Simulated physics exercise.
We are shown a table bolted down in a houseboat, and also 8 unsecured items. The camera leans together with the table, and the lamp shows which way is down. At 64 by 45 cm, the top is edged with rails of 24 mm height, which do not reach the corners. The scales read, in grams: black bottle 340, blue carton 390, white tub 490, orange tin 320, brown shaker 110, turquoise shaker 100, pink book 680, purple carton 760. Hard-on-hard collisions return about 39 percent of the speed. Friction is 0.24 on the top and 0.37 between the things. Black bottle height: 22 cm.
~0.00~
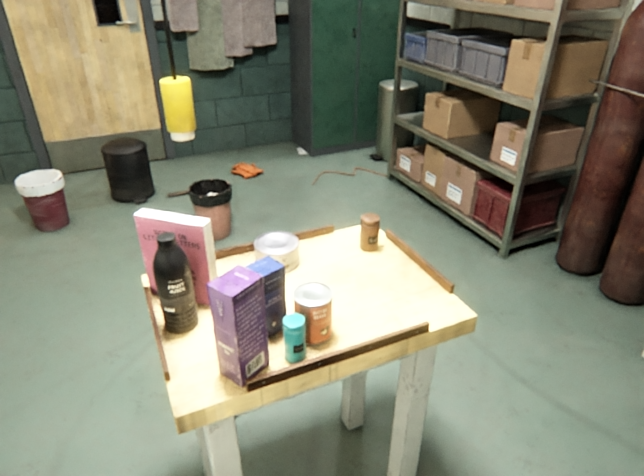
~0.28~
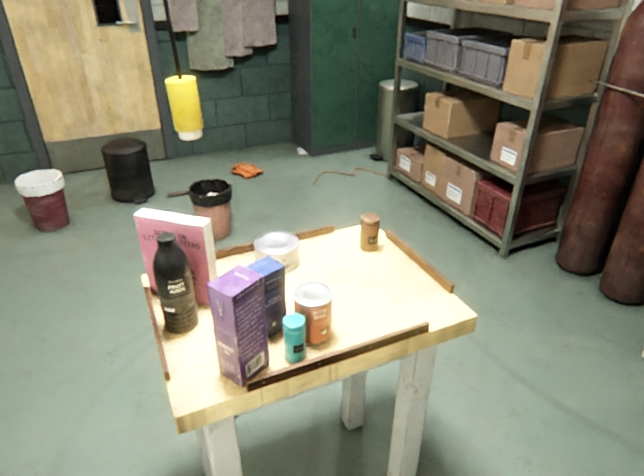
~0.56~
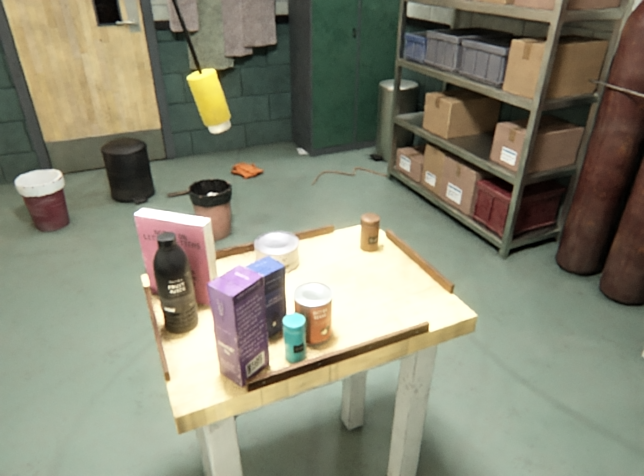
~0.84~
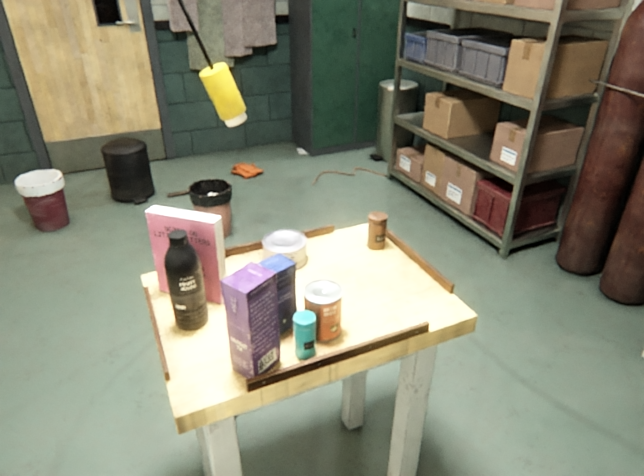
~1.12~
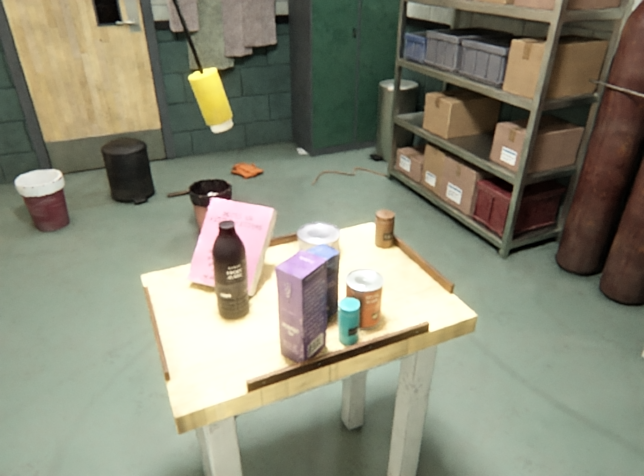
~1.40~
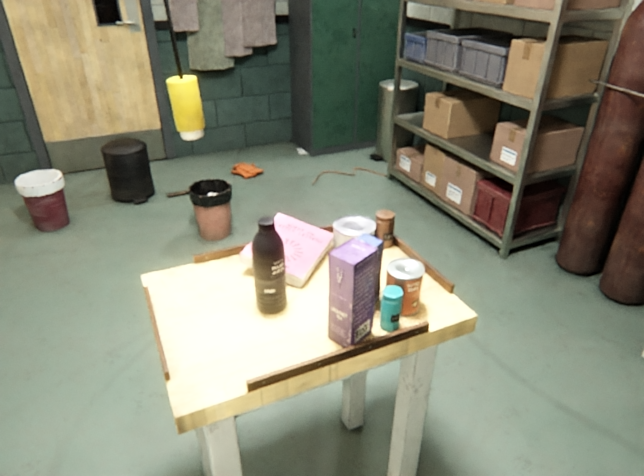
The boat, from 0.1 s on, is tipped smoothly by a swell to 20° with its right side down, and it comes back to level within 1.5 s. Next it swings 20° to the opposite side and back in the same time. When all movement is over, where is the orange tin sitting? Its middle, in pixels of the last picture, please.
I would say it sits at (313, 313).
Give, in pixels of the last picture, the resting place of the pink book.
It ends up near (211, 281).
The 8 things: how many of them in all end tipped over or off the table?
Count: 1.
By 2.40 s, floor tilted 20°, left side down; orange tin 19 cm from its spot near (393, 290); pink book on its side; black bottle 17 cm from its spot.
By 2.60 s, floor tilted 15°, left side down; orange tin 12 cm from its spot near (364, 299); pink book on its side; purple carton 13 cm from its spot.
By 2.70 s, floor tilted 11°, left side down; orange tin 8 cm from its spot near (346, 304); pink book on its side; brown shaker 11 cm from its spot.
By 2.90 s, floor tilted 3°, left side down; pink book on its side; brown shaker 17 cm from its spot; black bottle rocked 5° off its seat.
When it is over (3.8 s), lying over on the table, pink book; not toppled but over 5 cm from the start, brown shaker; the other 6 within 5 cm of the start. End places, in pixels of the last picture, orange tin near (313, 313).
